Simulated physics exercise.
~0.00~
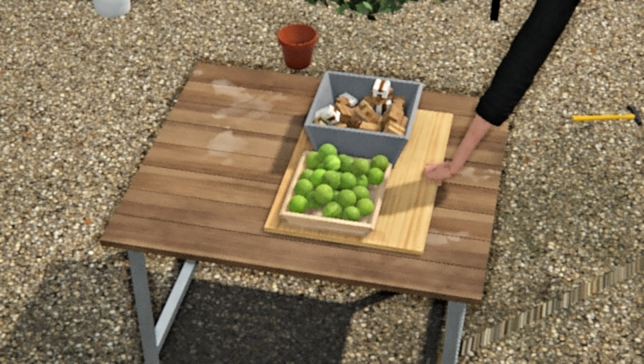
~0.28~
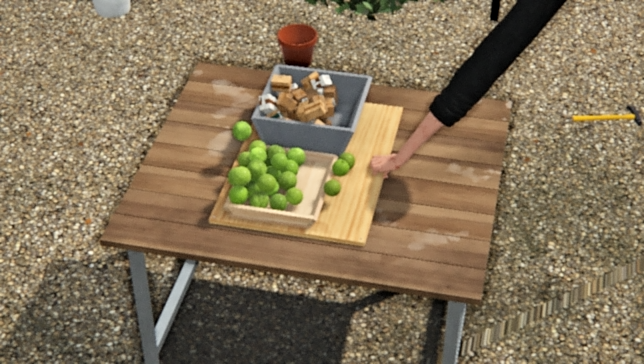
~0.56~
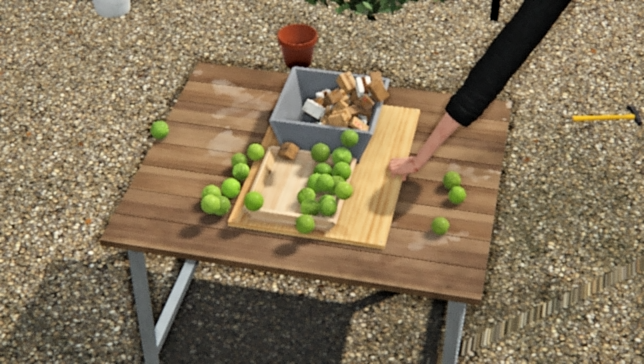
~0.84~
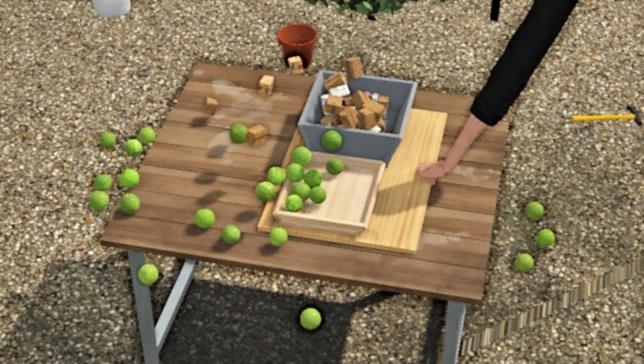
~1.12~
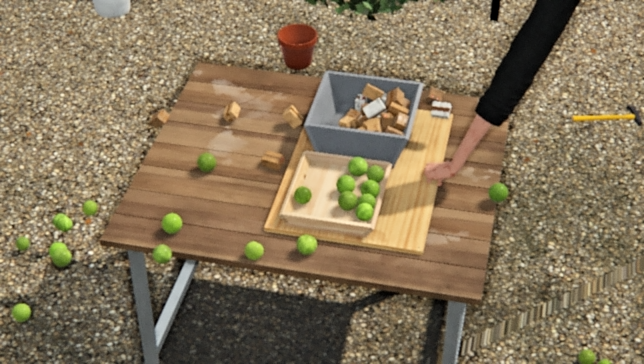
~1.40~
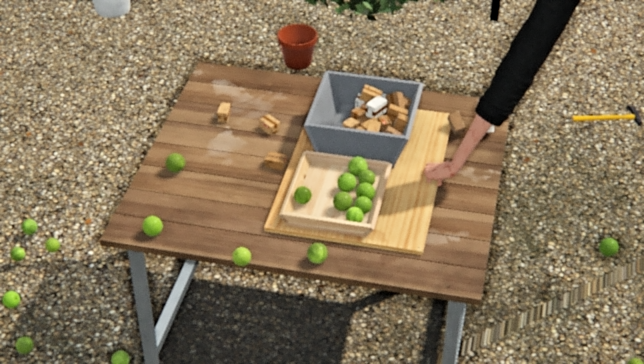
A wooden board carrying a shallow wooden box of green apples and a grey box of small brown and white parcels slides left across an outdoor table, with a person's hand at its right edge. Several apples spill over the wooden box's sides. As the board shifts back to the right, more apples scatter both ways, and a few parcels tumble out of the grey box. Apples roll off the table onto the gravel. Finally the board rests near where it began, most apples gone from their box, some parcels lying on the tabletop.
